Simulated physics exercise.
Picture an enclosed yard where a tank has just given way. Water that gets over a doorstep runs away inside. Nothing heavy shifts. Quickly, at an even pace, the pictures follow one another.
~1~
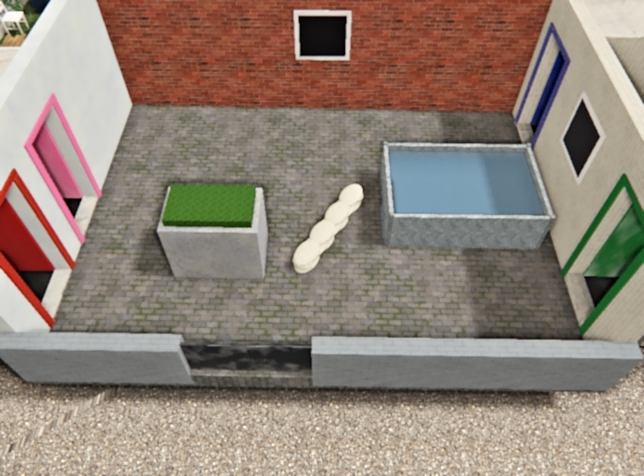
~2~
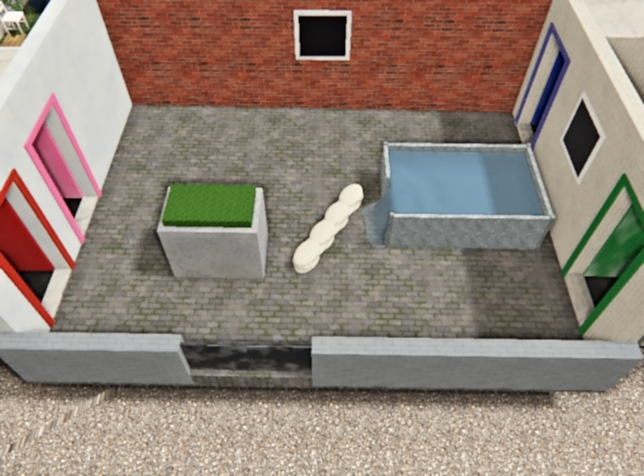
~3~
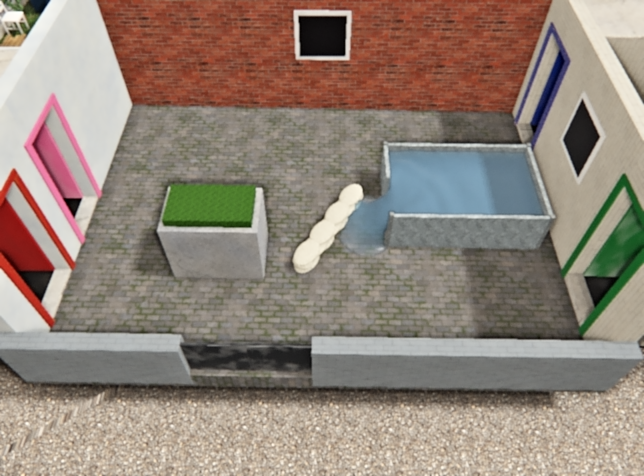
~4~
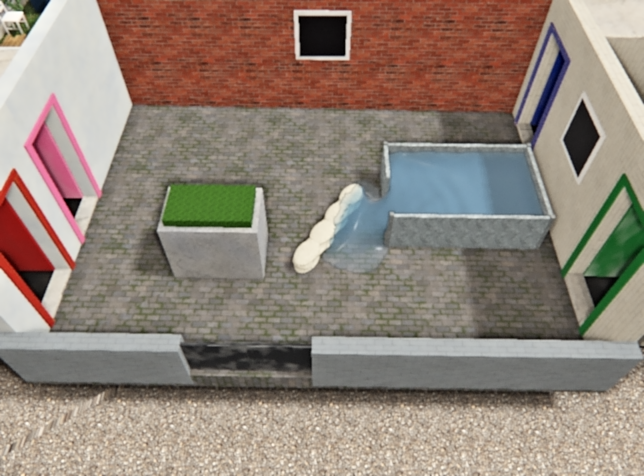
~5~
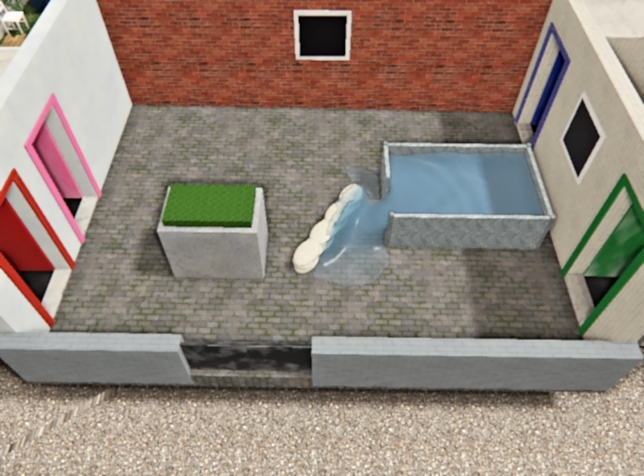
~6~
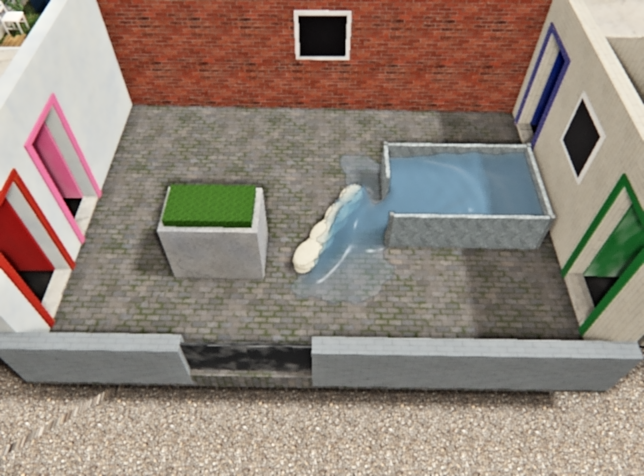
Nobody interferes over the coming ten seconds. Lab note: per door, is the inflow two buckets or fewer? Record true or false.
Green door true; blue door true; red door false; pink door true.
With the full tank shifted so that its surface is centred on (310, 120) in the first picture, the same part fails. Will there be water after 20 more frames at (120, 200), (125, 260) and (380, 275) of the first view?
In that order: Reached by the flood, reached by the flood, not reached.
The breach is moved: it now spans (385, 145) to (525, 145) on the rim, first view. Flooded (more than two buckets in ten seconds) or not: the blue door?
Blue exceeds the limit.
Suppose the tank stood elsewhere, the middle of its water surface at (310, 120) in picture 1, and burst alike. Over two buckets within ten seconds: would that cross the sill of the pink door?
Well, the way I see it, the pink door breaks past the limit.
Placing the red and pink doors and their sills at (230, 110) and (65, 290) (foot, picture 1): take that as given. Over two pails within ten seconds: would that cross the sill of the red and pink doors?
Red door: Stays below the line; pink door: Crosses the line.
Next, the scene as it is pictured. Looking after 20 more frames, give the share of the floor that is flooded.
It should be close to 55 %.
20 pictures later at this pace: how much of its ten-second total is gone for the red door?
Around 5 in a hundred.
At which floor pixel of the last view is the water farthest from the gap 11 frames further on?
Best guess: Near (118, 357).
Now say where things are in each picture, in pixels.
In the first picture, the open tank at (463, 182) is whole and still.
In the second picture, water pours out at (389, 215) and has run to (372, 205).
In the third picture, water pours out at (388, 217) and has run to (342, 232).
In the fourth picture, the front is at (327, 254), out from the gap at (388, 218).
In the fifth picture, the front is at (316, 273), out from the gap at (388, 218).
In the sixth picture, the front is at (300, 288), out from the gap at (388, 217).
A moment on, water covers 20 % of the floor; the green door not reached, the blue door not reached, the red door not reached, the pink door not reached.
Next, water covers 35 % of the floor; the green door not reached, the blue door not reached, the red door not reached, the pink door not reached.
Then, water covers 55 % of the floor; the green door wet at the sill, nothing in, the blue door not reached, the red door under two buckets in, the pink door not reached.
Later, water covers 80 % of the floor; the green door wet at the sill, nothing in, the blue door wet at the sill, nothing in, the red door over two buckets in, the pink door under two buckets in.
In the end, water covers 95 % of the floor; the green door wet at the sill, nothing in, the blue door wet at the sill, nothing in, the red door far over two buckets in, the pink door under two buckets in.
